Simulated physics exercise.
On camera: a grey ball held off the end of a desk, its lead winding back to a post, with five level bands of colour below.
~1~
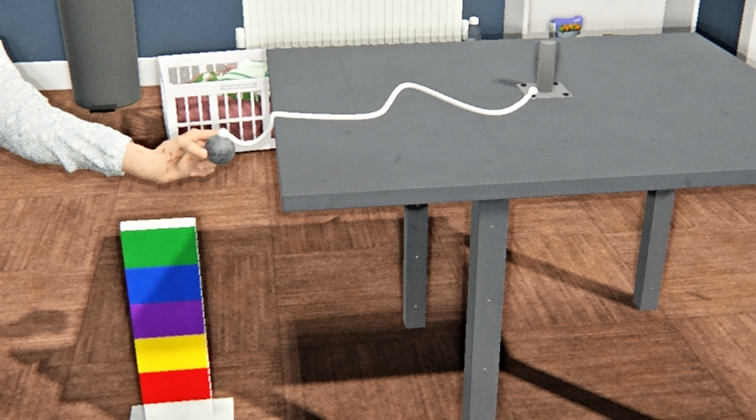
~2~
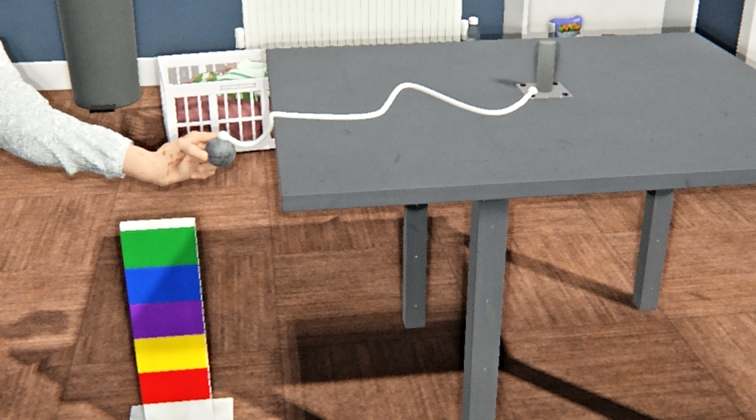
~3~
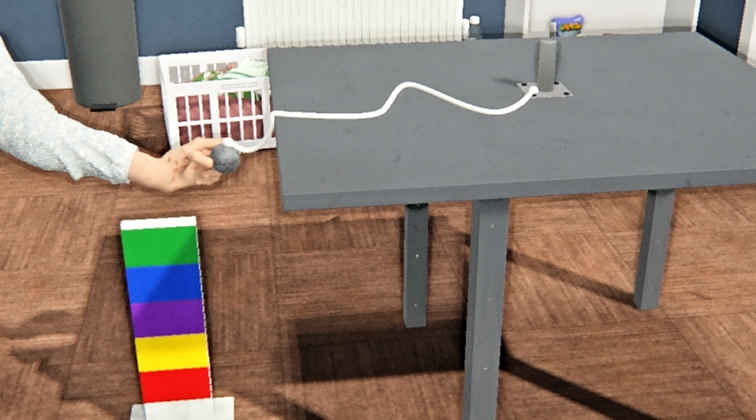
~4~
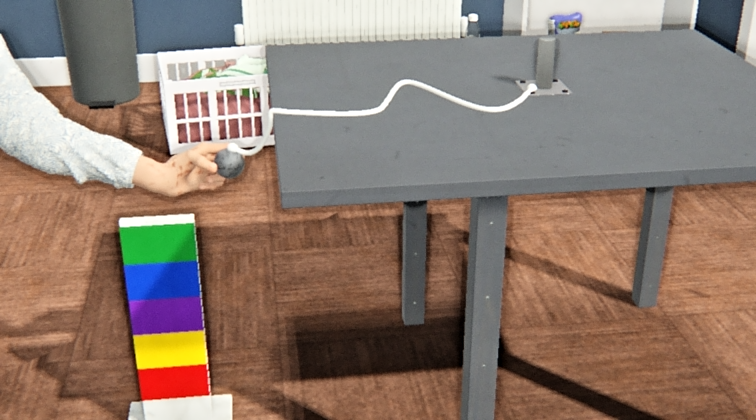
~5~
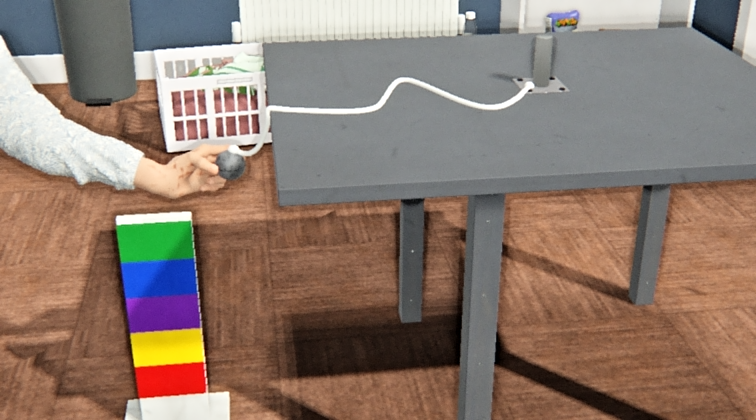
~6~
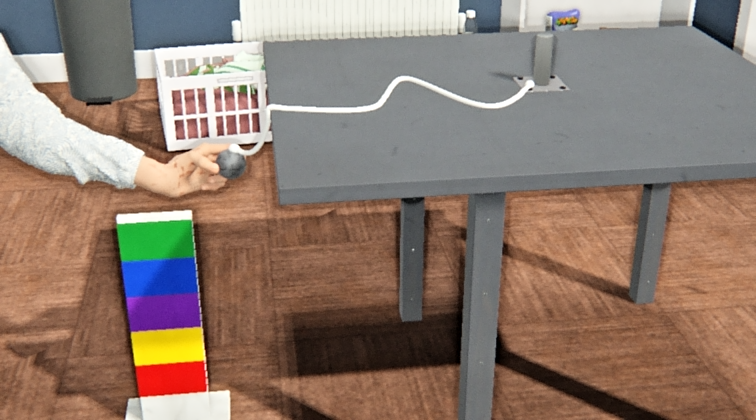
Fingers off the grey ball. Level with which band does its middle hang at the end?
The purple one.
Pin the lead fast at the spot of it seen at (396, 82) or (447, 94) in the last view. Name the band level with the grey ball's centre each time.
Try by try: Green; blue.
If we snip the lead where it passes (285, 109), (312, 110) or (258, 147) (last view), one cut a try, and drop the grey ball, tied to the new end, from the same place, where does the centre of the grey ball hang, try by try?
The places are (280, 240), (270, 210) and (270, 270).
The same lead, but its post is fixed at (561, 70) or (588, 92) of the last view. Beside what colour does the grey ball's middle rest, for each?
Try by try: Blue; blue.
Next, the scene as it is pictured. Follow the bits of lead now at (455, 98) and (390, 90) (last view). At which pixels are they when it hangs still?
They go to (409, 93) and to (293, 103).
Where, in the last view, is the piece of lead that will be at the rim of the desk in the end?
It lies at about (384, 98).
A little later, ball near (244, 277); level with blue.
Next, ball near (300, 295); level with purple.
Later still, ball near (268, 305); level with purple.
When it is over, ball near (278, 304); level with purple. The lead holds its middle at purple.
